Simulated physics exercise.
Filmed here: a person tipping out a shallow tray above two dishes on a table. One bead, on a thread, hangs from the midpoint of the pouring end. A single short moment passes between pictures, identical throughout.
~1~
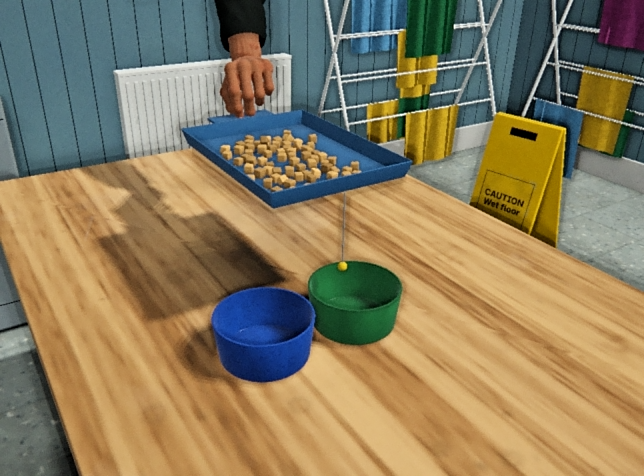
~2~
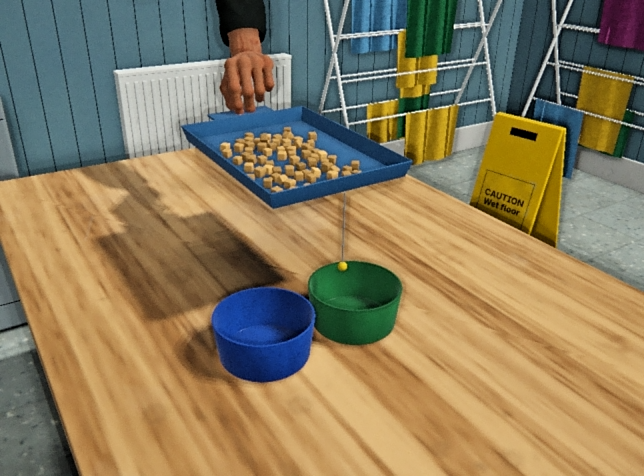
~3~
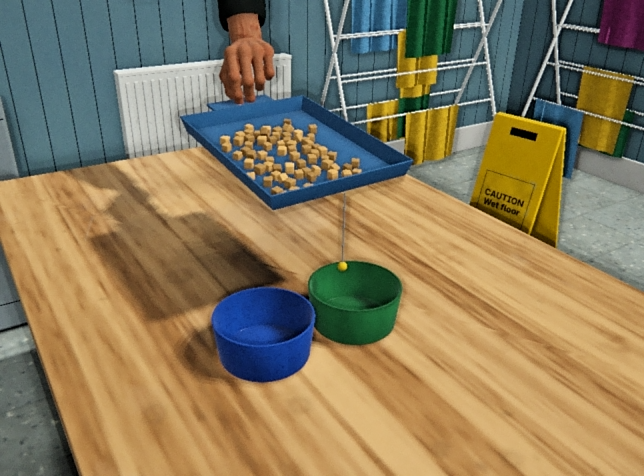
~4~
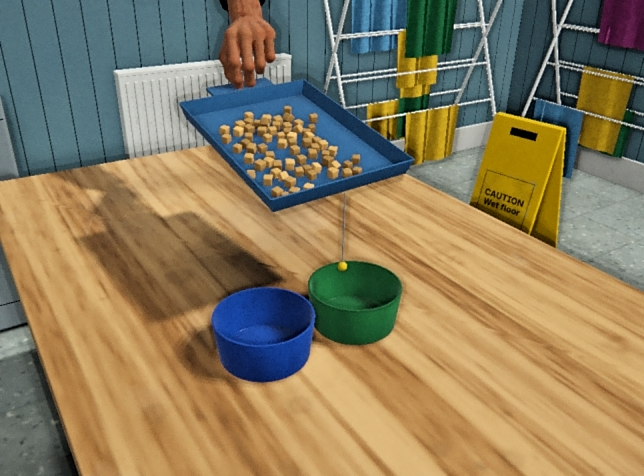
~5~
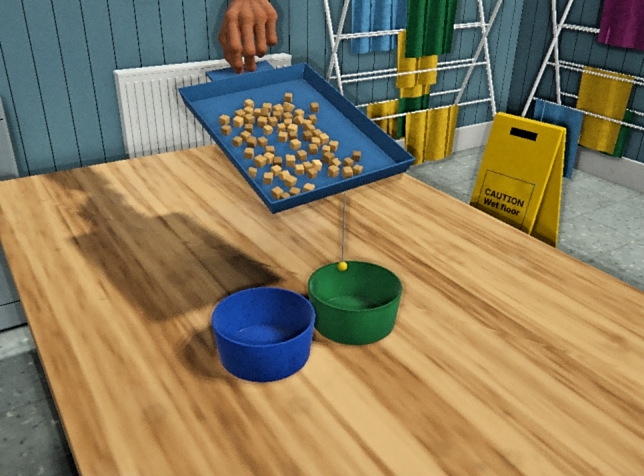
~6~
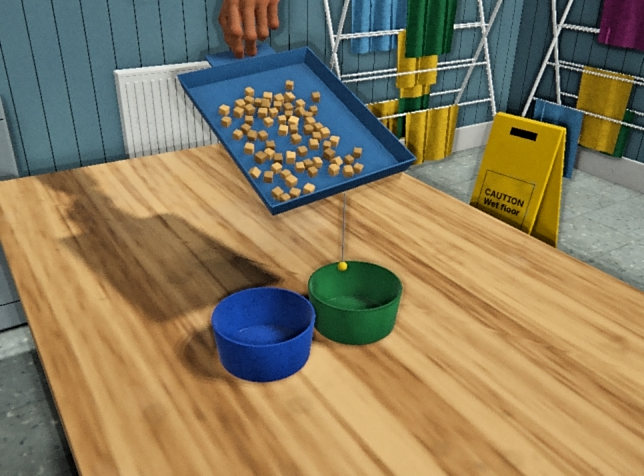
In a room with blue walls, a hand raised the back of a blue tray of small wooden cubes above two bowls on a table, gradually tilting it more steeply, its left front corner lowest.
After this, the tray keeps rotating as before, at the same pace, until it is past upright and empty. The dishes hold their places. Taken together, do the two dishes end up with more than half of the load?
The dishes will catch most of the load.
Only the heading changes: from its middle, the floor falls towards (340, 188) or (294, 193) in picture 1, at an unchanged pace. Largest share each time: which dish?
Taking them in order: Right side, followed by left side.
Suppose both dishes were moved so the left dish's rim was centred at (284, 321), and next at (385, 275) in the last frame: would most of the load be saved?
First the larger part, then not half.
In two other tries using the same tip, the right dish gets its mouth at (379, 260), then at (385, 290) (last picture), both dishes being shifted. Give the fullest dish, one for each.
Well, first the one further left, then the one further left.
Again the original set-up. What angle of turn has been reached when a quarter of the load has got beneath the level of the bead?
I'd put it at about 115 degrees.
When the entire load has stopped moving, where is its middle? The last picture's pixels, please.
At about (293, 349).
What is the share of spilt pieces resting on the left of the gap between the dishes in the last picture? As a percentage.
That's roughly 10 per cent of the pieces.
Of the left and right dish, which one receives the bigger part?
Fuller: The left dish.
Soon, tray tipped steeply; all on the tray.
A while on, tray tipped past a quarter turn; nearly all on the tray; a small part in the left dish; a stray few in the right dish; a stray few in the air.
Towards the end, tray tipped past a quarter turn; about half in the left dish; about a quarter in the right dish; about a third outside both.
Finally, tray tipped past a quarter turn; about half in the left dish; about a quarter in the right dish; about a third outside both.
